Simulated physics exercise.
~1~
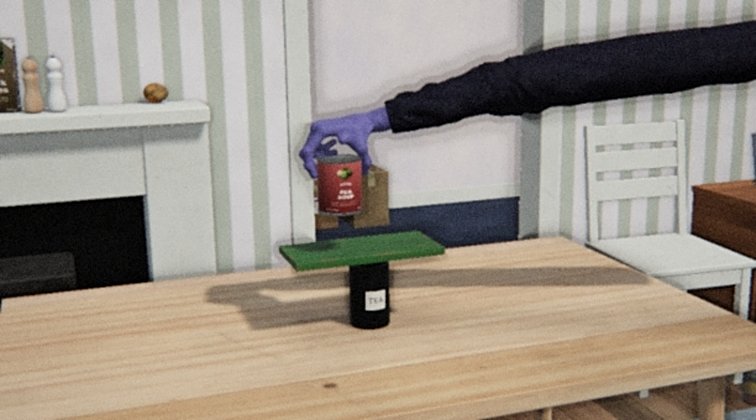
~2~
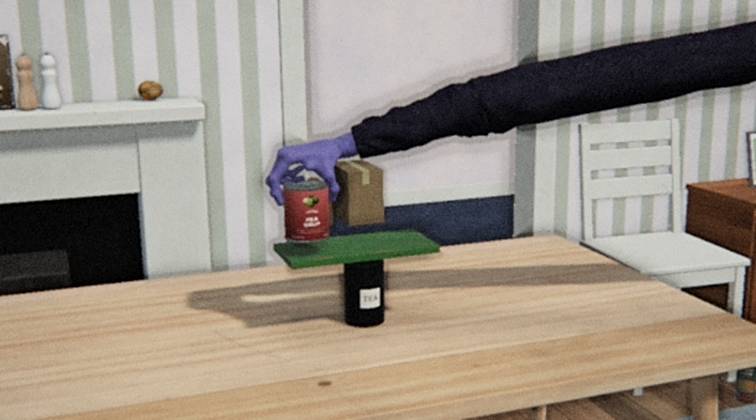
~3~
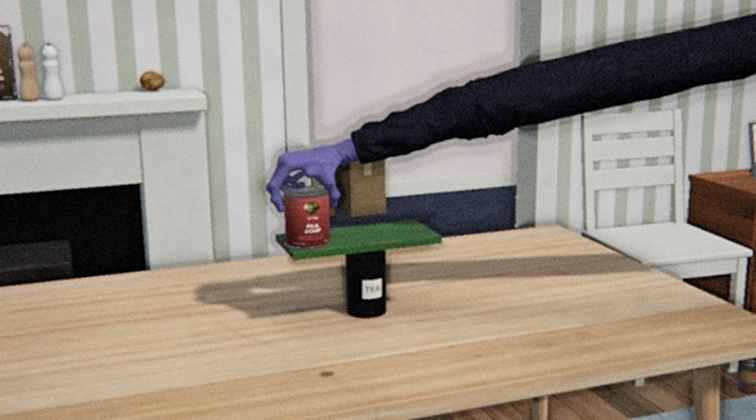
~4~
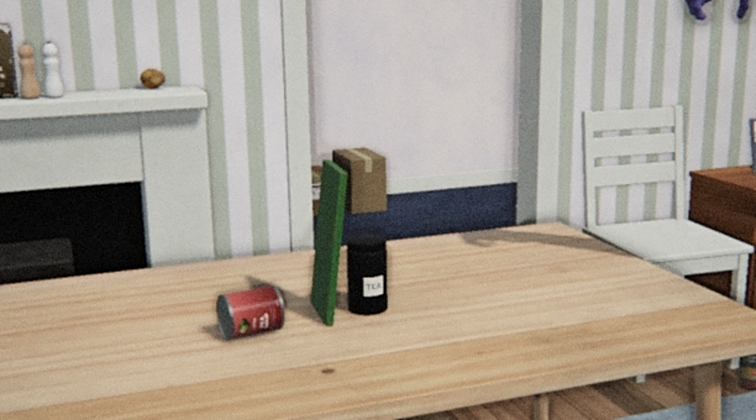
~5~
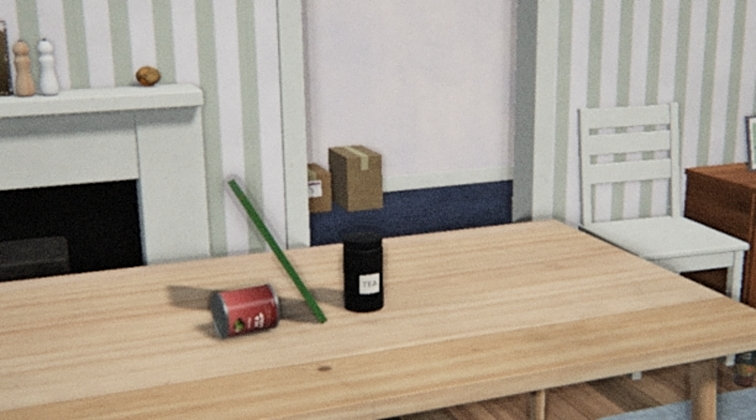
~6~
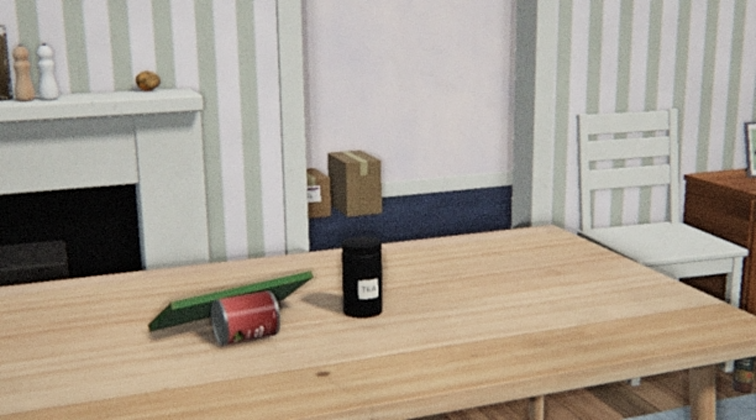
A red tin, released on the green board's left end, falls with the board beside the jar.
